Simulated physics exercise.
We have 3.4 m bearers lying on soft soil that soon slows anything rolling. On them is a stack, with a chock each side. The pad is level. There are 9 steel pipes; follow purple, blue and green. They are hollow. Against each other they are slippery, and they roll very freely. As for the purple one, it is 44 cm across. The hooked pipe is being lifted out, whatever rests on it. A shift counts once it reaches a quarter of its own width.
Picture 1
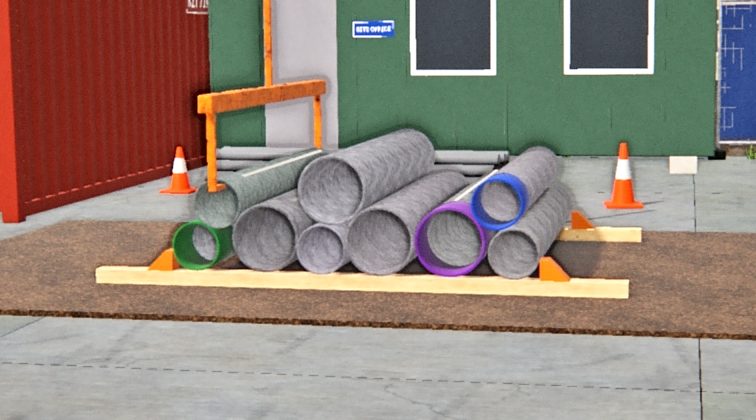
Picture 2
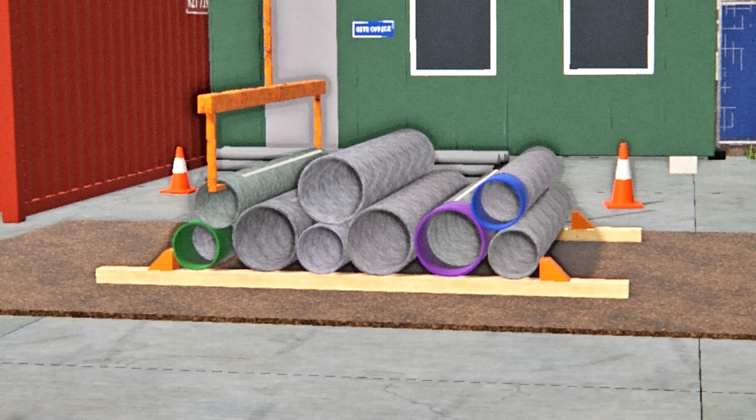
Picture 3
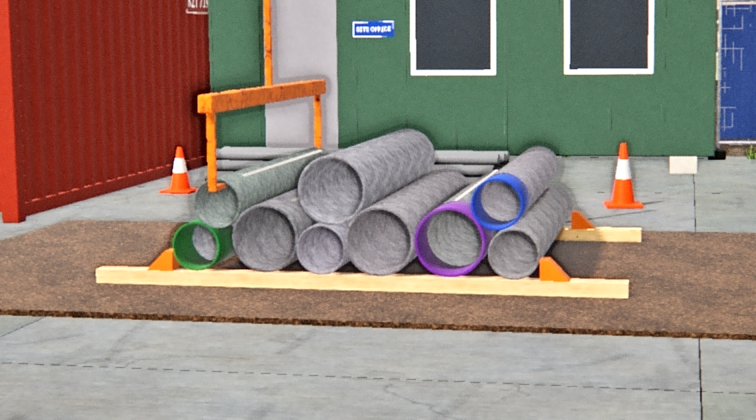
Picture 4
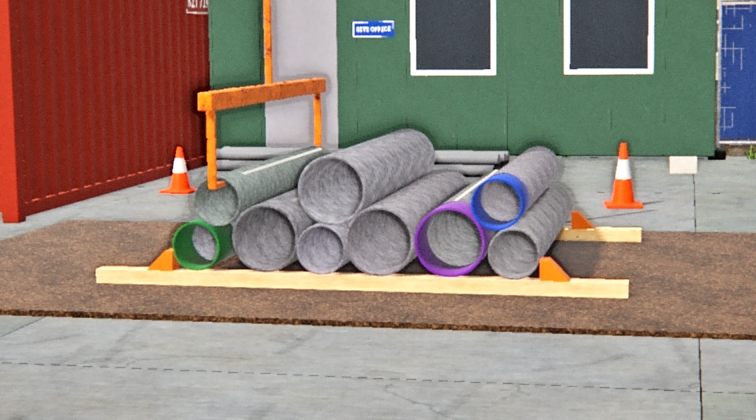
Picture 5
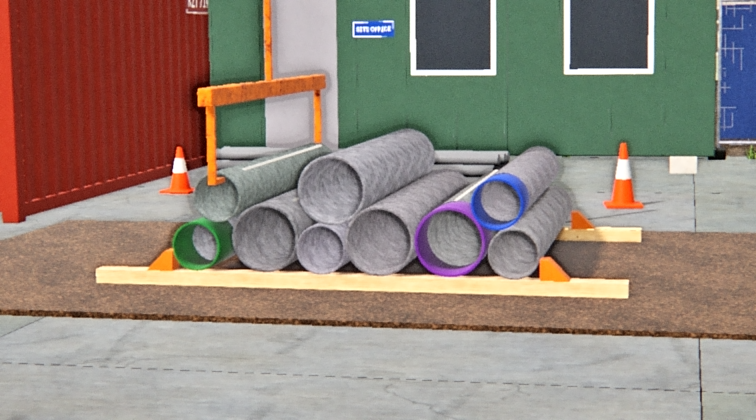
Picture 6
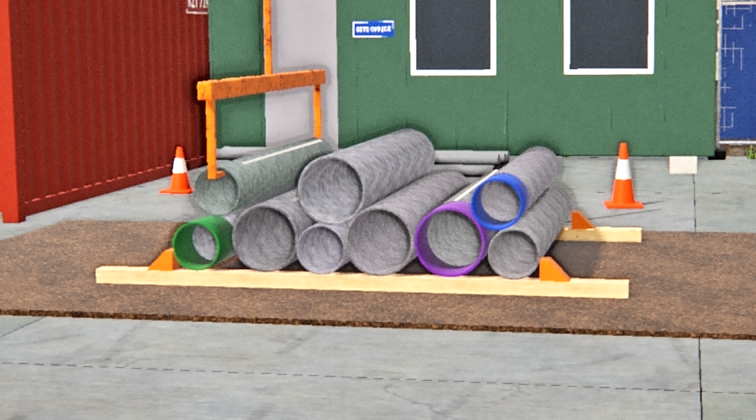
On a paved yard in front of a green site building, with a red container to the left, the view faces the open ends of a stack of pipes from a fixed position. Grey pipes, with a green-rimmed one at left, a purple one and a blue one at right, rest on timbers between orange wedges. An orange frame slowly lifts the upper-left pipe slightly, while the others stay still.
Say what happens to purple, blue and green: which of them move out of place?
Result - purple keeps its spot; blue keeps its spot; green keeps its spot.
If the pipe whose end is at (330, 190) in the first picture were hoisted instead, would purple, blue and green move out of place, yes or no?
I'd expect purple to remain aboard, blue to remain aboard, and green to remain aboard as well.
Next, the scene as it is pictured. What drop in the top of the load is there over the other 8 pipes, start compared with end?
Some 0 centimetres.
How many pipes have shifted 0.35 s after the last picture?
The count by then is 0.
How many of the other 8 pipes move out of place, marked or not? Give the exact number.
I count 0 altogether.
Then, 0.4 s past the sixth picture, purple is where it was; blue is where it was; green is unmoved; 0 of the other 8 have shifted.
Finally (0.8 s after the last picture), purple is where it was; blue is unmoved; green is where it was; 0 of the other 8 have shifted.
